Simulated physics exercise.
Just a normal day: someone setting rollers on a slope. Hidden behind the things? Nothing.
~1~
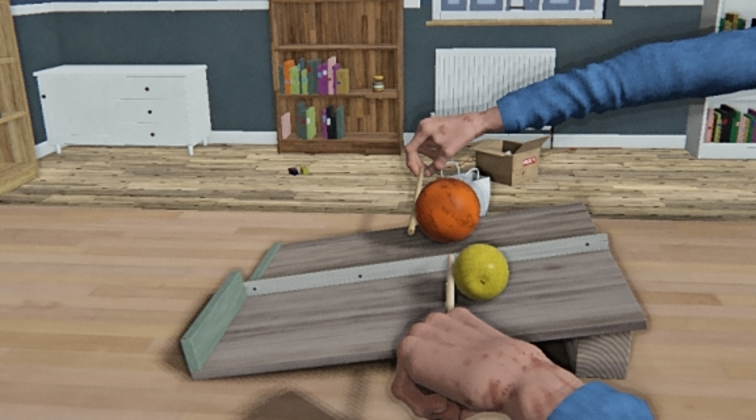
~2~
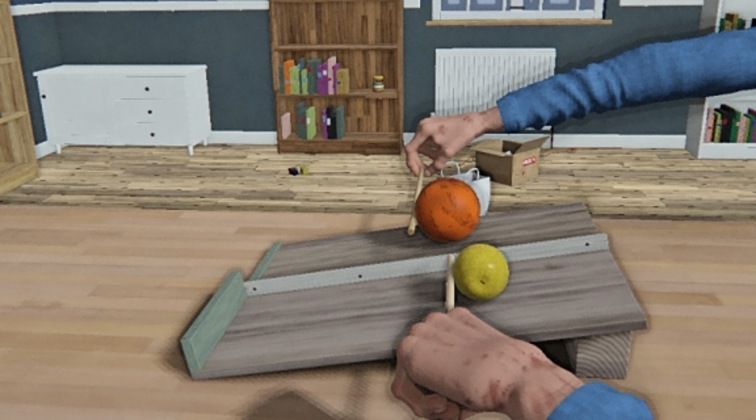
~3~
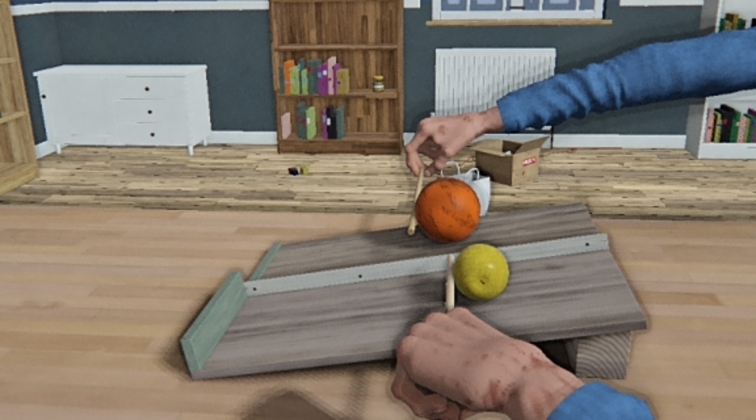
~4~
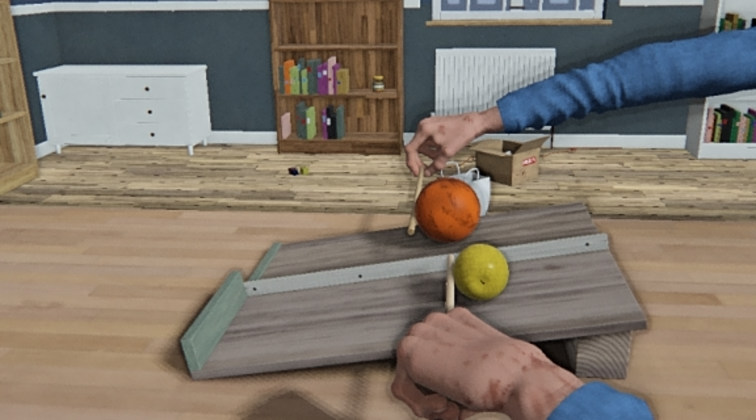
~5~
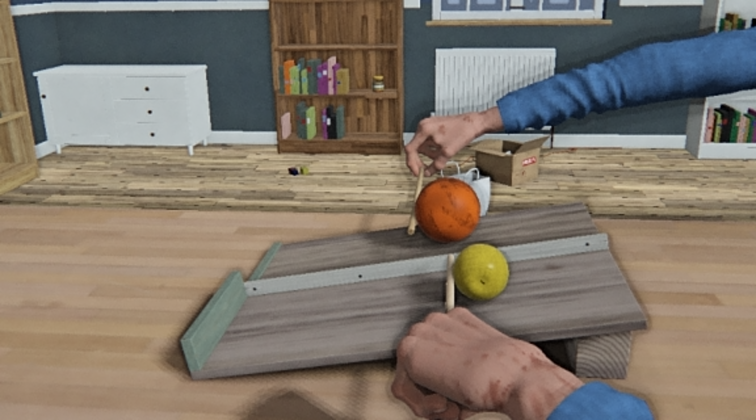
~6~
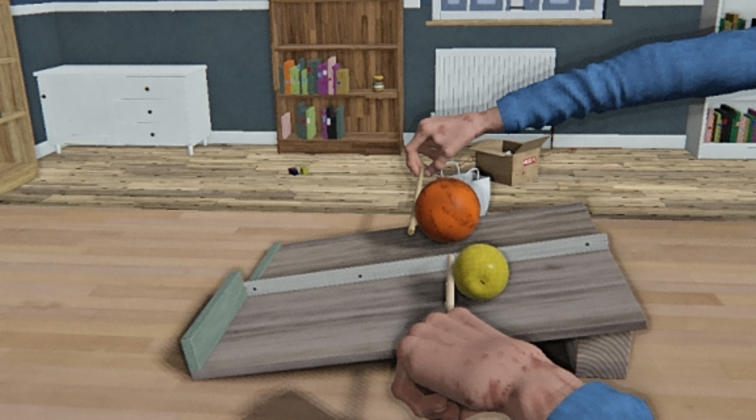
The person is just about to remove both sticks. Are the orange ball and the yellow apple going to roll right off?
Orange ball falls off, yellow apple stays put.
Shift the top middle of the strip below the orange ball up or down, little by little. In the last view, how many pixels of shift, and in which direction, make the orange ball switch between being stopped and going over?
12 pixels, up.
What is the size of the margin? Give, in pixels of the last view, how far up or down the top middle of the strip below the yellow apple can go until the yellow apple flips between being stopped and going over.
About 16 pixels, down.
Then, 0.70 s after the last picture, orange ball rolling on the board near (282, 235); yellow apple rolling on the board near (278, 299).
By the end, the orange ball runs past the strip; the yellow apple gets caught, near (245, 304).
